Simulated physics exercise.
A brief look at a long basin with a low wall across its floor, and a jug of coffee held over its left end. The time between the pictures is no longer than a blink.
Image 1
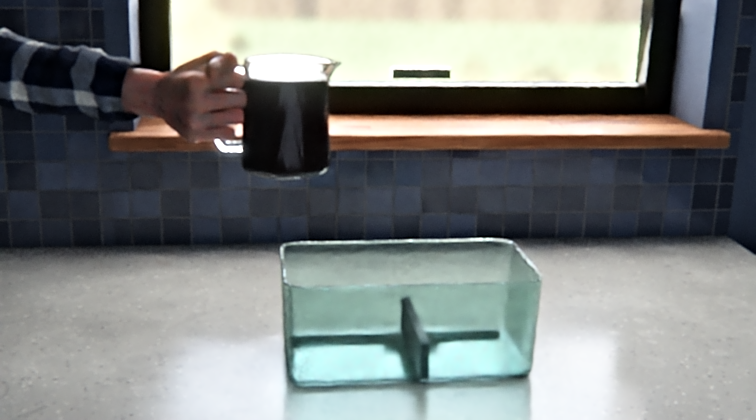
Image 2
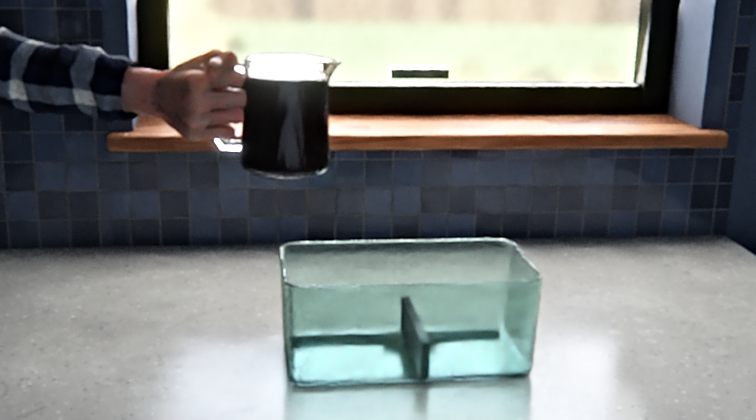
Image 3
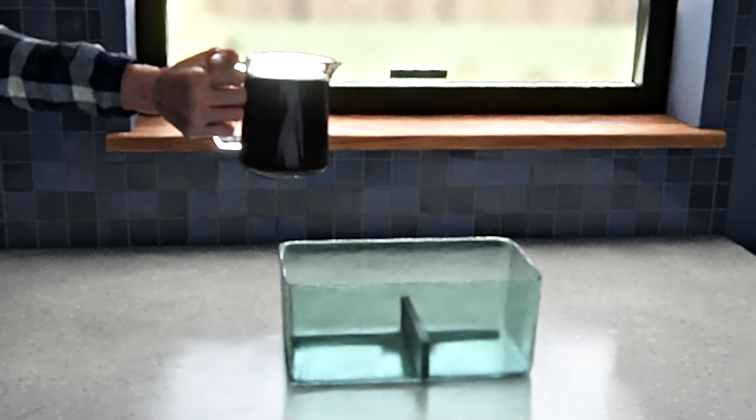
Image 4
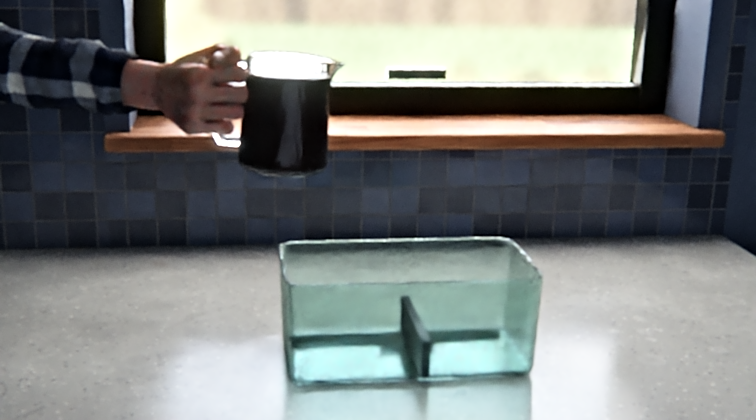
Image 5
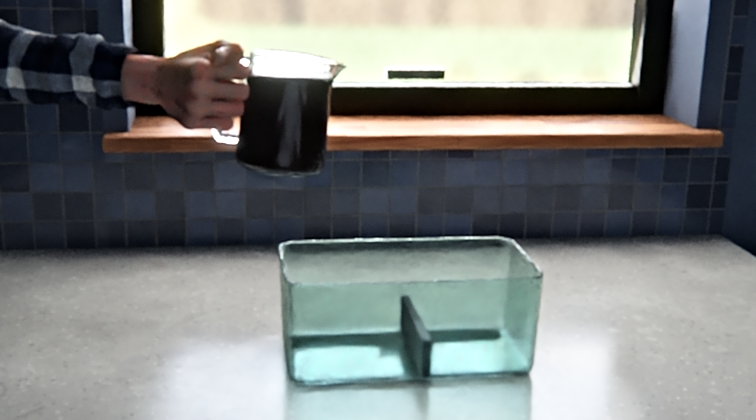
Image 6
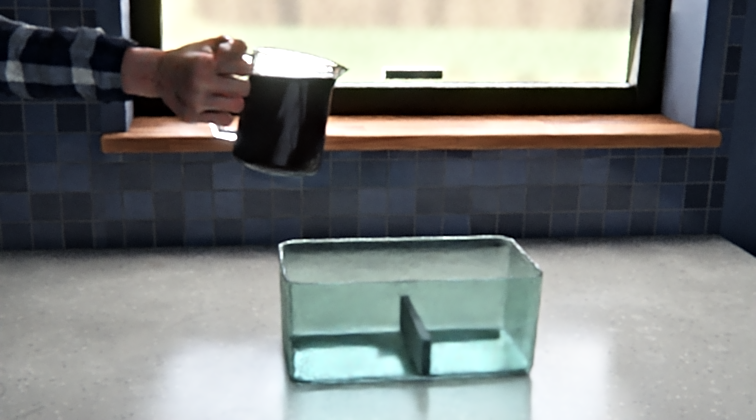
The clip shows a hand in a checked sleeve holding a glass jug of dark liquid above the left side of a clear, greenish basin with a low dividing wall, then gradually tilting the jug slightly to the right.
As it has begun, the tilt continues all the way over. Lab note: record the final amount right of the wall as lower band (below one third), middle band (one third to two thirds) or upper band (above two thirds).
Recorded: Middle band.
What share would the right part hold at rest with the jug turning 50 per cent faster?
It comes to 60 per cent or so.
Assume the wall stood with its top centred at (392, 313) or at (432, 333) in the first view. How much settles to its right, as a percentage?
The first gives 85 %, the second 25 %.
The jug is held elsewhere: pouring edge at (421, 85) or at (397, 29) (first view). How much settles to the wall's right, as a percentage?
You'd see around 85 per cent, and then around 90 per cent.
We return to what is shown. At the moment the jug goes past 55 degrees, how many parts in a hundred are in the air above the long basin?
It's close to 10 percent.
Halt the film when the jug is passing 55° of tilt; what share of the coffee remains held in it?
90 per cent or so.
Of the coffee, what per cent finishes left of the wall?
Some 40 per cent.
A moment on, the jug is tipped part way and 90 per cent is still to pour, 1 is left of the wall and 0 right of it.
Next, the jug is tipped on its side and 53 per cent is still to pour, 4 is left of the wall and 23 right of it.
Then the jug is tipped on its side and 16 per cent is still to pour, 18 is left of the wall and 57 right of it.
Later the jug is tipped on its side and 5 per cent is still to pour, 33 is left of the wall and 59 right of it.
In the end 38 per cent lies left of the wall, 59 right of it and 1 outside.
